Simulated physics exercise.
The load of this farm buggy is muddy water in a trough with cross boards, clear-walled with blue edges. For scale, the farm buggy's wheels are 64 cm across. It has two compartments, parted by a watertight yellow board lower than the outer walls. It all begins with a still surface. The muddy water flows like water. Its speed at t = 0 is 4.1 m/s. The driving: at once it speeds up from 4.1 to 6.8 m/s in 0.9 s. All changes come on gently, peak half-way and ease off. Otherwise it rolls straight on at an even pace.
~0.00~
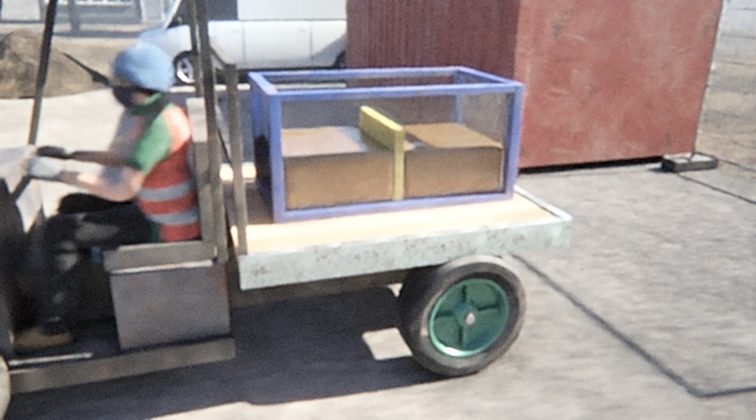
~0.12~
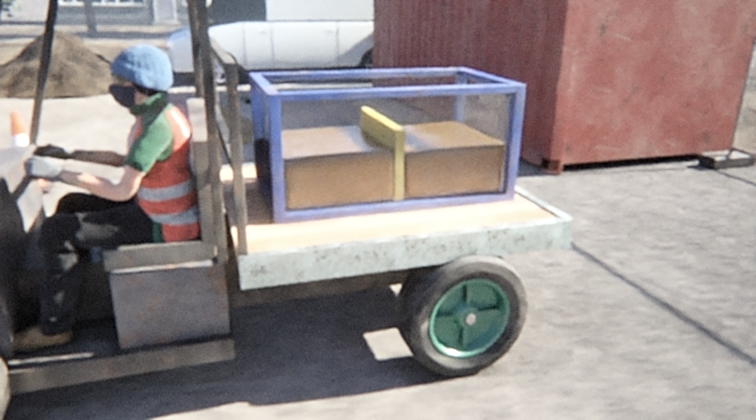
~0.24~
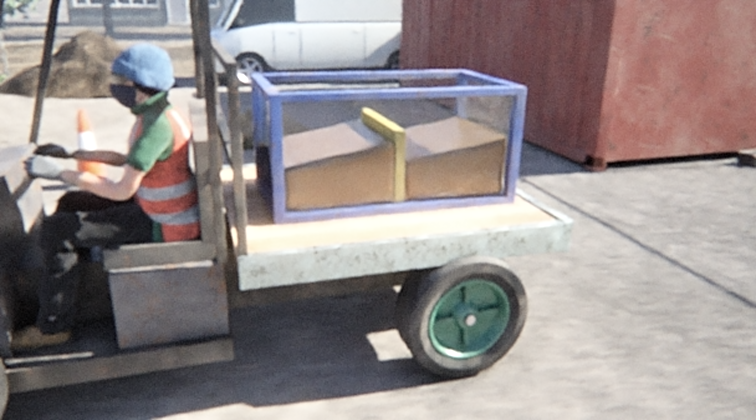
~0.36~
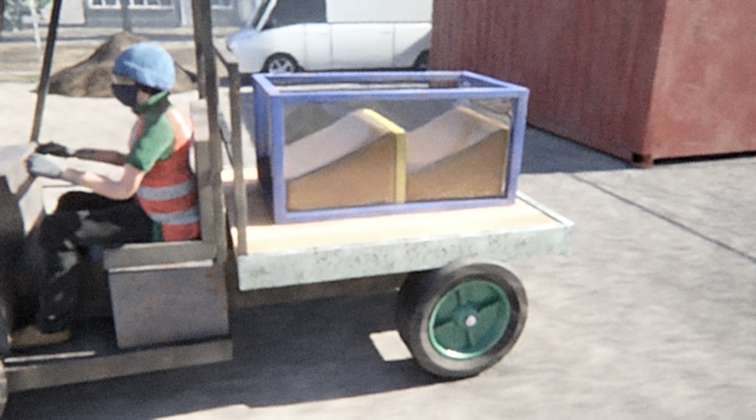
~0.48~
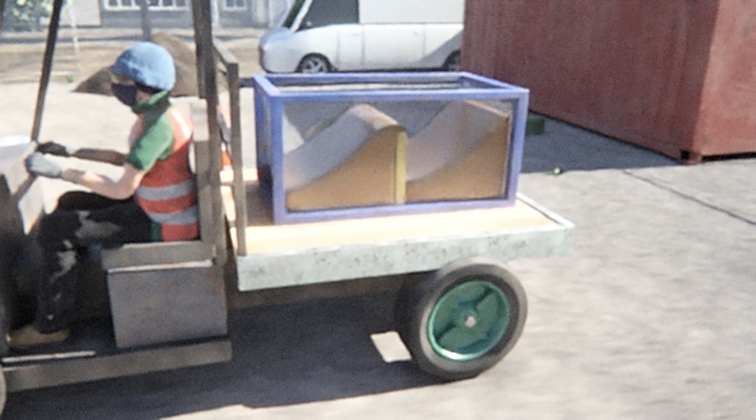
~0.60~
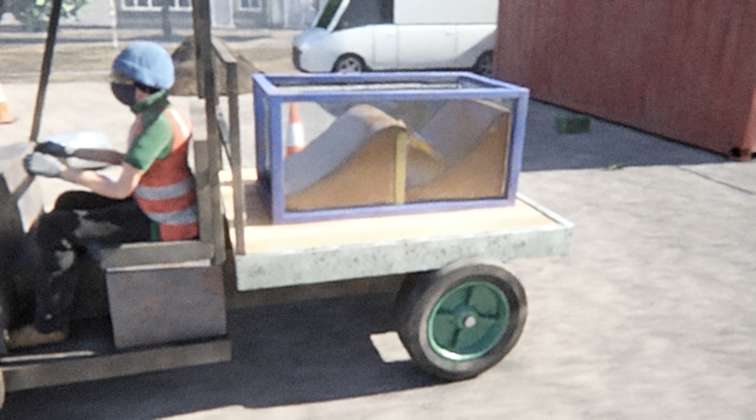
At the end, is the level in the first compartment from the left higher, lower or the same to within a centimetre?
It ends down.
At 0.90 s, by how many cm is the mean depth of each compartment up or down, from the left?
In cm: 2 down, 2 up.
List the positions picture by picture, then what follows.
Surface heights from the left, (335, 152), (450, 144); board top at (400, 131); the front is on the left, levels are read along the near wall; a wheel hub at (473, 323), in the first picture.
Surface heights from the left, (336, 152), (451, 144), in the second picture.
Surface heights from the left, (336, 153), (452, 146), in the third picture.
Surface heights from the left, (337, 155), (453, 149), in the fourth picture.
Surface heights from the left, (337, 158), (452, 153), in the fifth picture.
Surface heights from the left, (337, 159), (452, 154); a wheel hub at (473, 326), in the sixth picture.
Then, 0.90 s in, the mean depths from the left are 24, 27 cm.
Then, 1.40 s in, the mean depths from the left are 24, 27 cm.
Then, 1.90 s in, the mean depths from the left are 24, 27 cm.
Then, 3.88 s in, the mean depths from the left are 24, 27 cm.
